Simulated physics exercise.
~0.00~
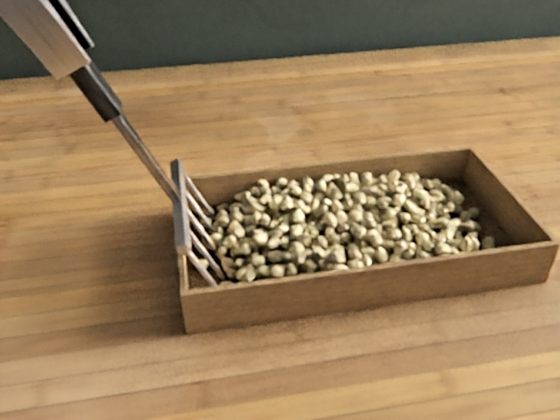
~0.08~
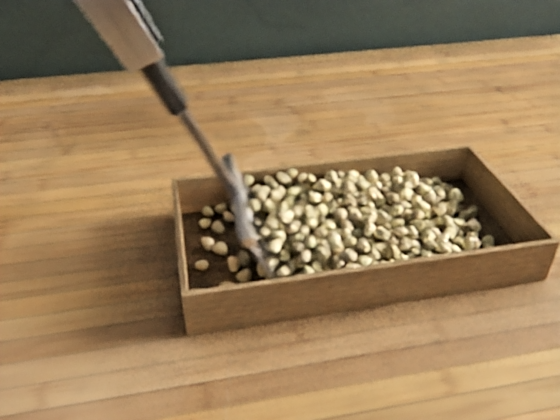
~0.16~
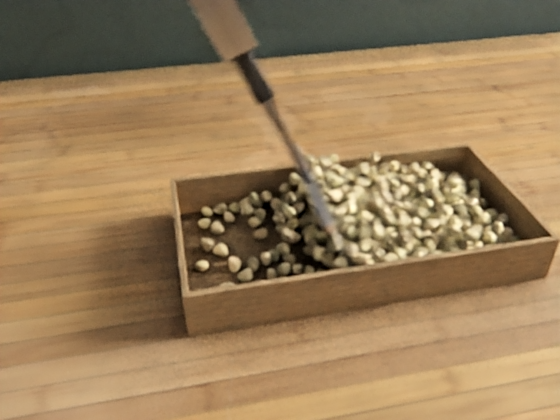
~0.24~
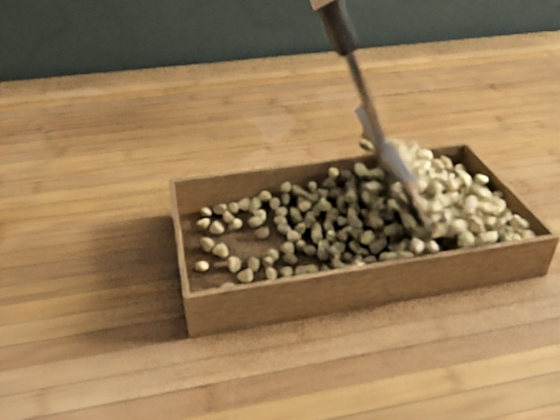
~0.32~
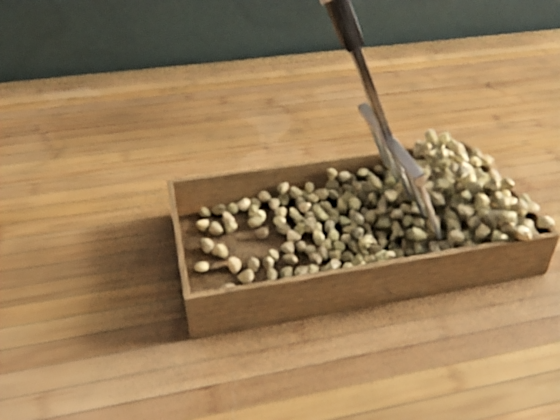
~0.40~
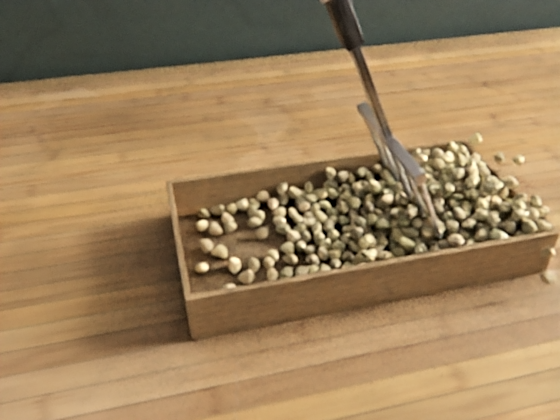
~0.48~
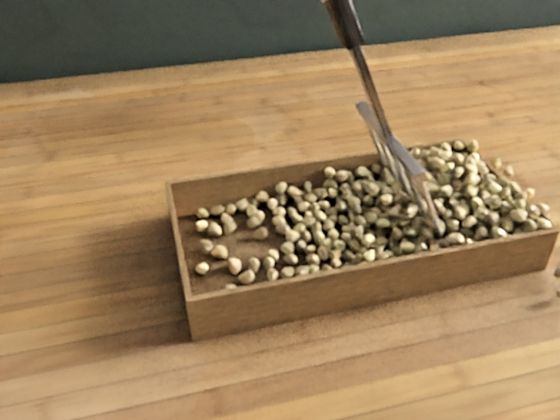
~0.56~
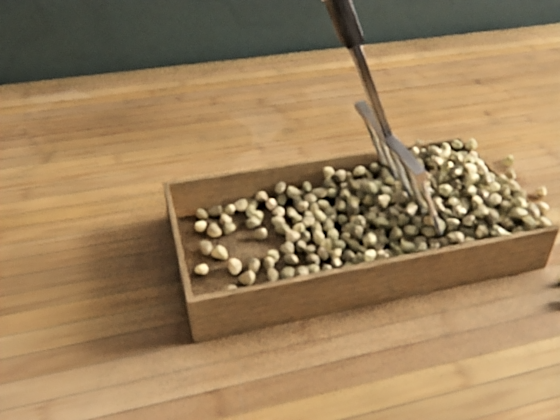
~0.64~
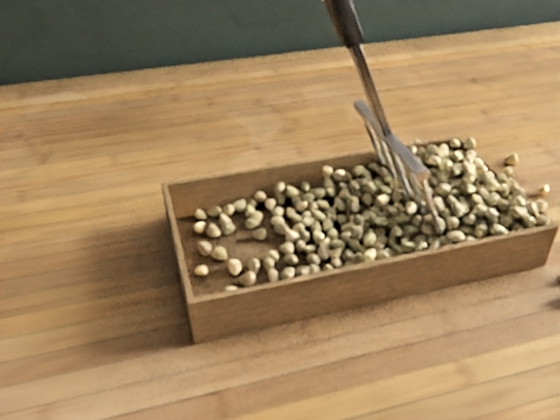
A fork held by a machine sweeps rightward through dried beans in a shallow wooden tray, heaping them toward the right end until a few spill over the edge onto the table, then stops among the beans, most of which remain in the tray.
